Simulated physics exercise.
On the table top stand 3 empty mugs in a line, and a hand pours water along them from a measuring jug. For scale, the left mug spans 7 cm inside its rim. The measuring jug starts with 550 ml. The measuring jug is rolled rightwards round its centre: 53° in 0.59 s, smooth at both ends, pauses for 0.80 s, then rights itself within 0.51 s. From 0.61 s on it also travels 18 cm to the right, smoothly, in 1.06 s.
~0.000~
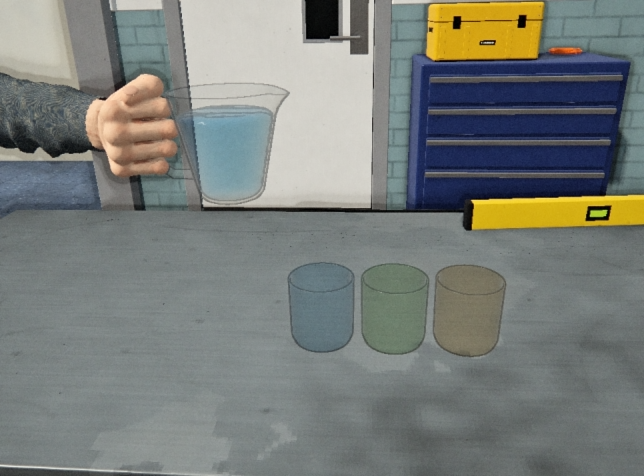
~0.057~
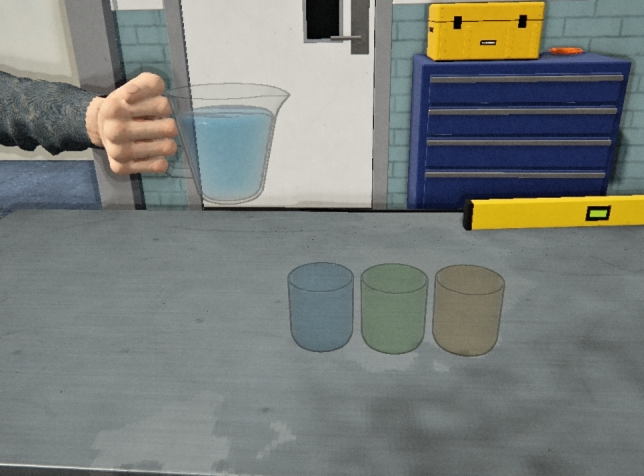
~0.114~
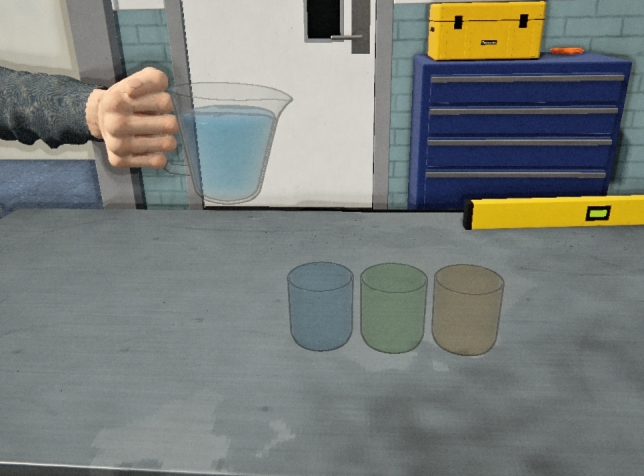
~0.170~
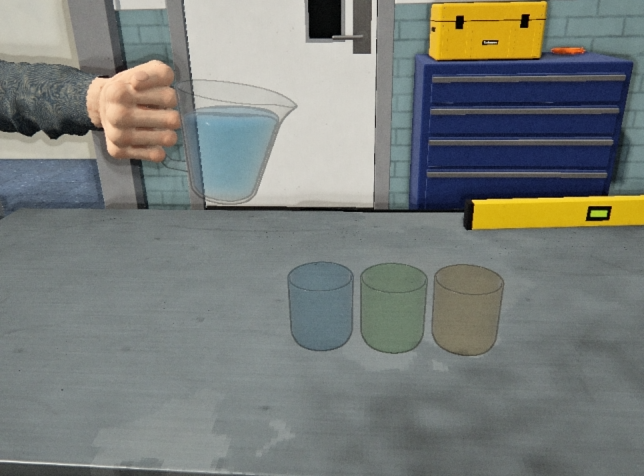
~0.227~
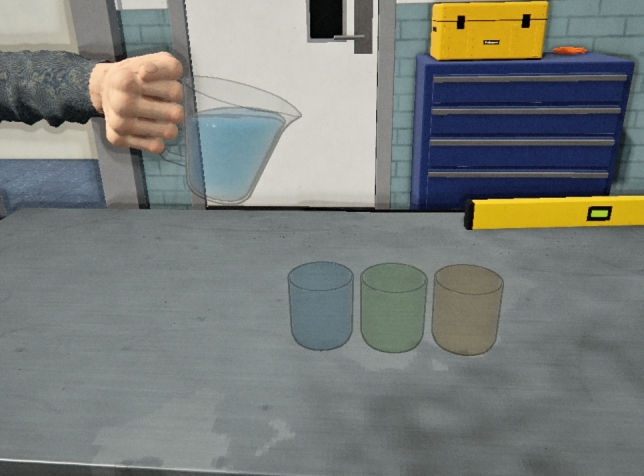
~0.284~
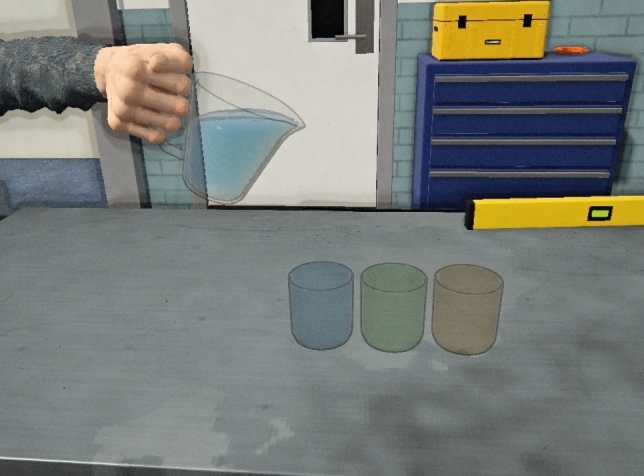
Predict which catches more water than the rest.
The middle one ends up with the most.
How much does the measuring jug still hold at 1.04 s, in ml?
Some 320 ml.
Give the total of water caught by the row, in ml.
About 220 ml.
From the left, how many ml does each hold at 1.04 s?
Roughly 10 ml left, 150 ml middle, 0 ml right.
After 0.72 s the tilt is 53° and from the left they hold 10 ml, 60 ml, 0 ml, the measuring jug 375 ml, and 20 ml is on the table top.
After 1.04 s the tilt is 53° and from the left they hold 15 ml, 150 ml, 0 ml, the measuring jug 325 ml, and 35 ml is on the table top.
After 1.38 s the tilt is 53° and from the left they hold 15 ml, 165 ml, 30 ml, the measuring jug 275 ml, and 40 ml is on the table top.
After 1.75 s the tilt is 11° and from the left they hold 15 ml, 165 ml, 40 ml, the measuring jug 250 ml, and 70 ml is on the table top.
In the end from the left they hold 15 ml, 165 ml, 40 ml, the measuring jug 250 ml, and 75 ml is on the table top.
